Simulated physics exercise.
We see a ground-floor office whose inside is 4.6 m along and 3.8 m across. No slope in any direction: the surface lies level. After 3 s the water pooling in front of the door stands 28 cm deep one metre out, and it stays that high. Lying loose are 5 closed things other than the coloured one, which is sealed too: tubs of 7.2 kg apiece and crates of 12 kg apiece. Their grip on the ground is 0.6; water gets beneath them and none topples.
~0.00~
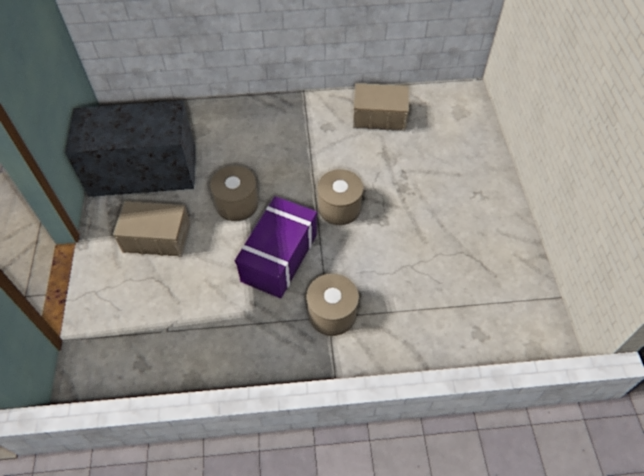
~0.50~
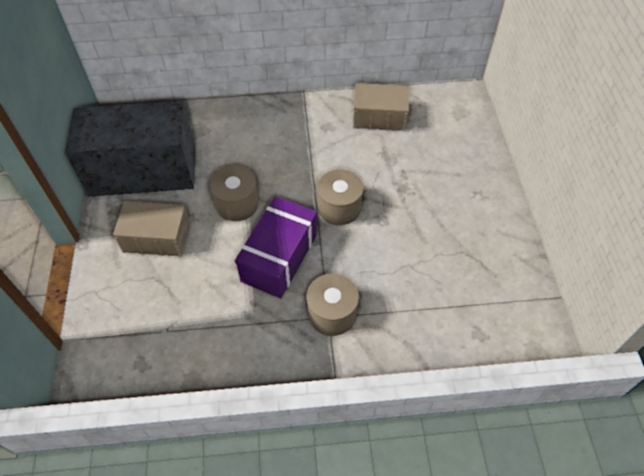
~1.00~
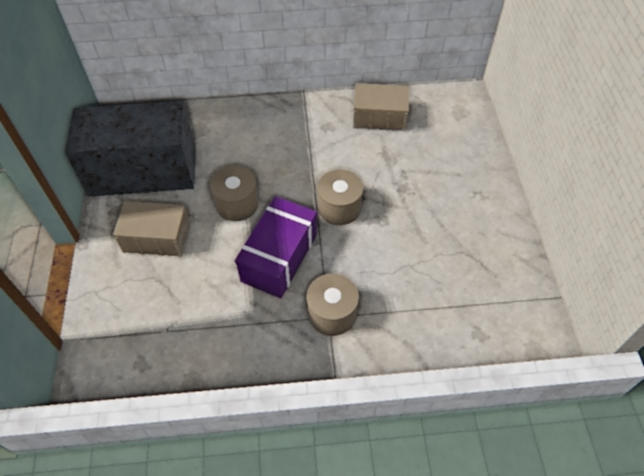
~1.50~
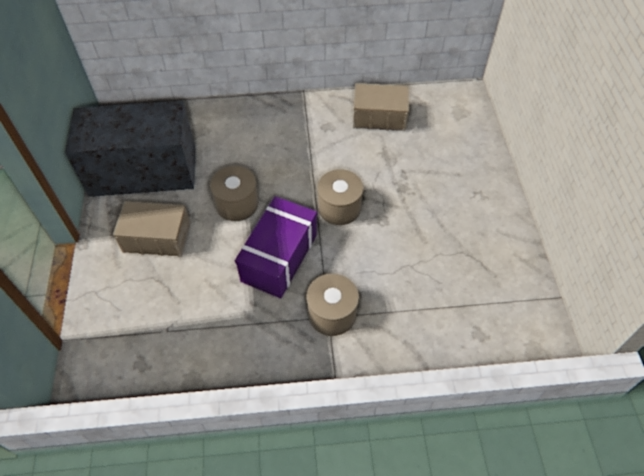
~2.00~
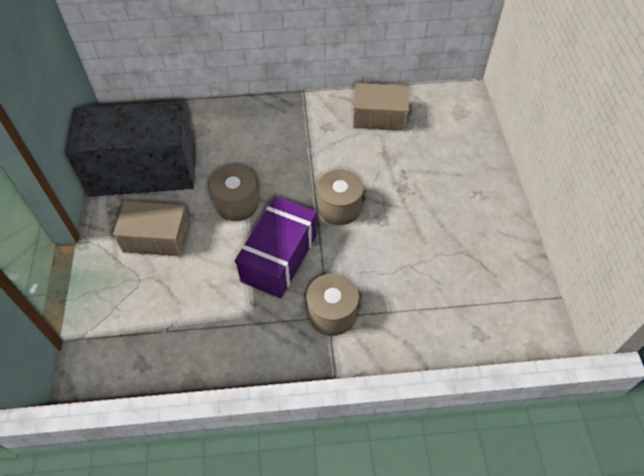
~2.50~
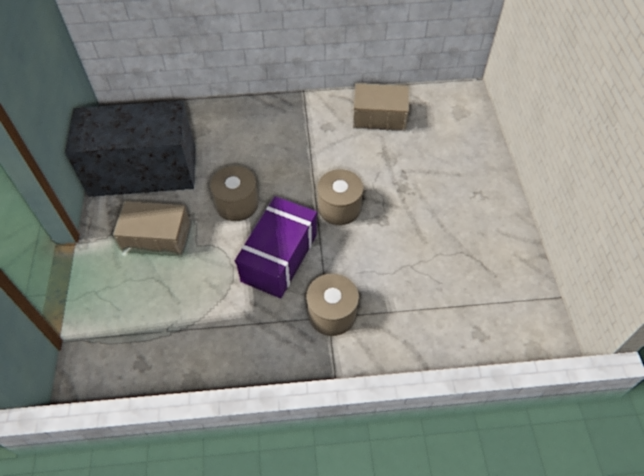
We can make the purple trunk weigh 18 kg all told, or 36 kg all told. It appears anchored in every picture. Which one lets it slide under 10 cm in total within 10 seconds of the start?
My guess is neither amount suffices.
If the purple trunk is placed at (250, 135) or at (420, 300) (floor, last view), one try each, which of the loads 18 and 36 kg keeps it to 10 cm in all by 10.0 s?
One by one: Neither mass suffices; neither mass suffices.
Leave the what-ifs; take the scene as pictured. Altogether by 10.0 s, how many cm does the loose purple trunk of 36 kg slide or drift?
Total distance: Near 140 cm.
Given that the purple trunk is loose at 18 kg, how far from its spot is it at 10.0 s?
Displacement near 250 cm.
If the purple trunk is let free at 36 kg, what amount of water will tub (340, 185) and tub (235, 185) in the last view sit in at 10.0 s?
Some 13 cm at the first, some 6 cm at the second.
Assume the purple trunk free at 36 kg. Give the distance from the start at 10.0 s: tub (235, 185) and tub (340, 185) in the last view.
60 cm and 60 cm respectively.
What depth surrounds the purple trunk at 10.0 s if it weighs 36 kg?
About 14 cm.
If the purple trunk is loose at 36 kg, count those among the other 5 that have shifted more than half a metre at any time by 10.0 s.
The tally stands at 5.
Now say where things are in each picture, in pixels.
The first frame shows the purple trunk at (277, 235), on the bottom; water covers 0.0 m2; 0 of 6 have shifted.
The second frame shows the purple trunk at (277, 235), on the bottom; water covers 0.0 m2; 0 of 6 have shifted.
The third frame shows the purple trunk at (277, 235), on the bottom; 0.0 m2 under water; 0 of 6 have shifted.
The fourth frame shows the purple trunk at (277, 235), on the bottom; water covers 0.0 m2; 0 of 6 have shifted.
The fifth frame shows the purple trunk at (277, 235) rests on the ground; water covers 0.4 m2; 0 of 6 have shifted.
The sixth frame shows the purple trunk at (277, 235), on the bottom; water covers 1.3 m2; 0 of 6 have shifted.
After 3.5 s the purple trunk would be 19 cm from its start with 18 kg and 1 cm from its start with 36 kg; 6 cm of water round it then.
After 4.5 s the purple trunk would be 95 cm from its start with 18 kg and 48 cm from its start with 36 kg; 7 cm of water round it then.
After 7.0 s the purple trunk would be 240 cm from its start with 18 kg and 112 cm from its start with 36 kg; 7 cm of water round it then.
After 10.0 s the purple trunk would be 274 cm from its start with 18 kg and 136 cm from its start with 36 kg; 14 cm of water round it then.
